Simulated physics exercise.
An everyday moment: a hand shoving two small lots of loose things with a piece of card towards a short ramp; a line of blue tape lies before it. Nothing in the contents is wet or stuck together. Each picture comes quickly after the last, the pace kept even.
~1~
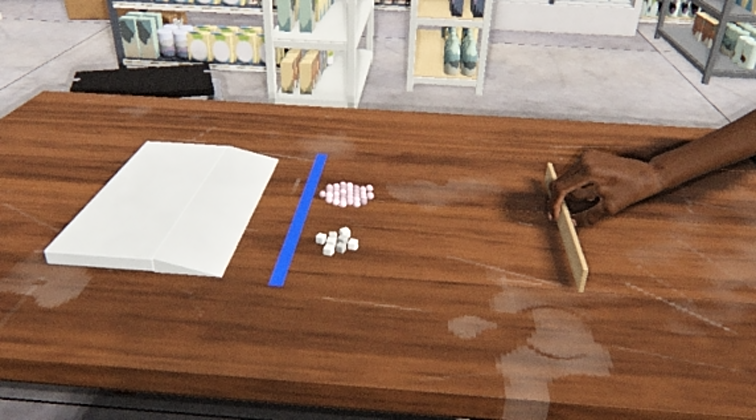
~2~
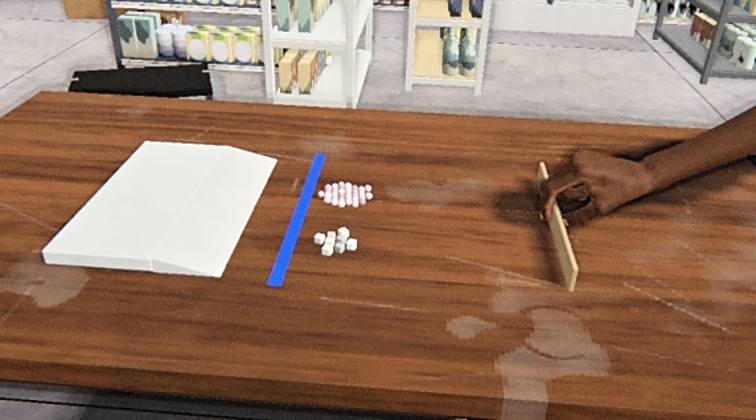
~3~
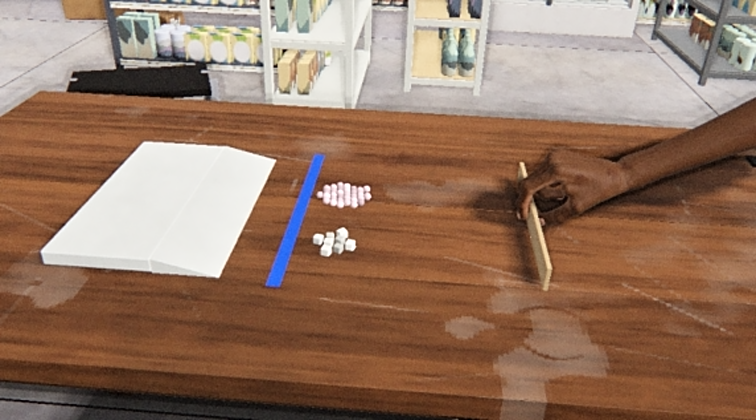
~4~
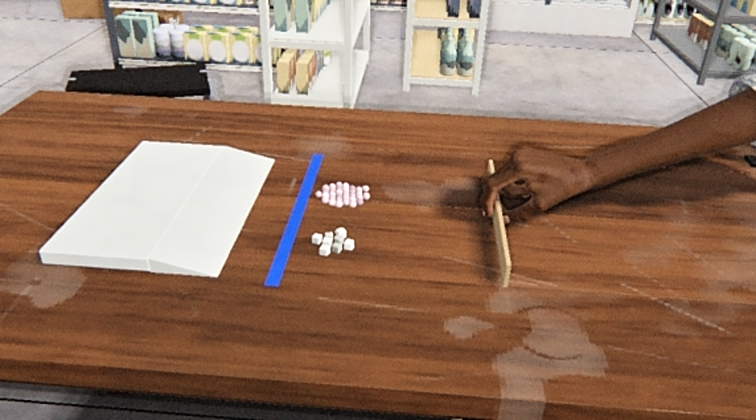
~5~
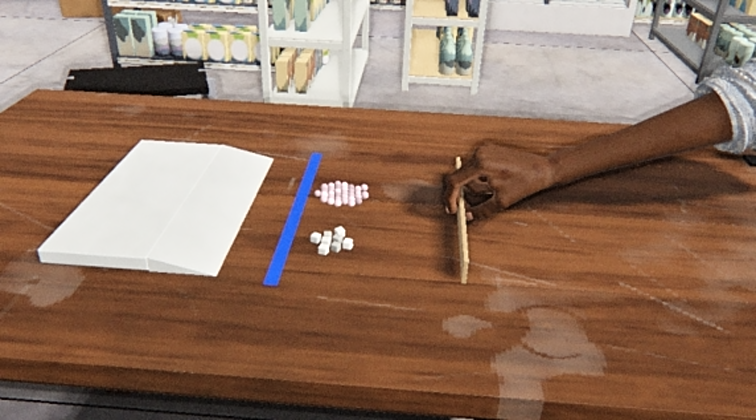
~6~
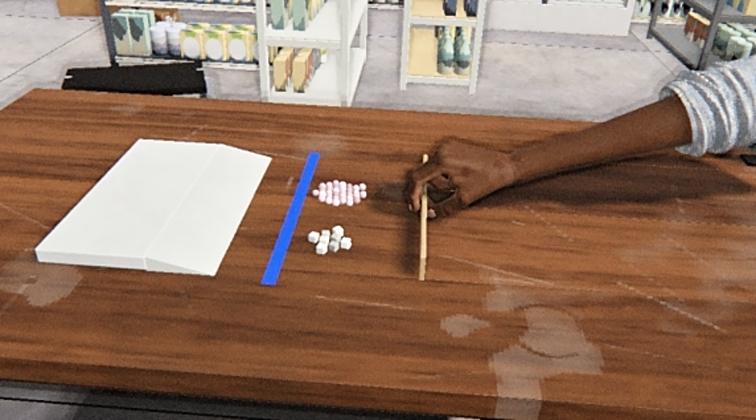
A hand slid an upright piece of card steadily left across a wooden table, closing much of the gap to two small clusters of pale bits, which stayed still beside a blue tape line and a white ramp.
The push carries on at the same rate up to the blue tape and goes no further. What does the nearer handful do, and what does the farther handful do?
For the nearer handful, it fails to get up; for the Farther handful, it gets at least part up.
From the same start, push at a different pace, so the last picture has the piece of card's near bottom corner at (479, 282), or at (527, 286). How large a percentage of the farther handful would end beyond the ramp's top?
First 10 per cent, second 0 per cent.
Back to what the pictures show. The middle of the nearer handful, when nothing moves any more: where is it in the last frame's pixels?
Once everything settles, its middle is near (240, 234) in the last picture.
Then, 0.13 s past the last view, piece of card still moving, near (347, 194); nearer handful all short of the ramp; farther handful all short of the ramp.
Then, 0.28 s past the last view, piece of card stopped at the blue tape; nearer handful all short of the ramp; farther handful a stray few on the ramp, nearly all short of the ramp.
Then, 0.56 s past the last view, piece of card stopped at the blue tape; nearer handful about half on the ramp, about half short of the ramp; farther handful about two thirds past the top, about a third on the ramp.
Finally, piece of card stopped at the blue tape; nearer handful none past the top, a small part on the ramp, most short of the ramp; farther handful most past the top, a small part on the ramp, a small part short of the ramp.
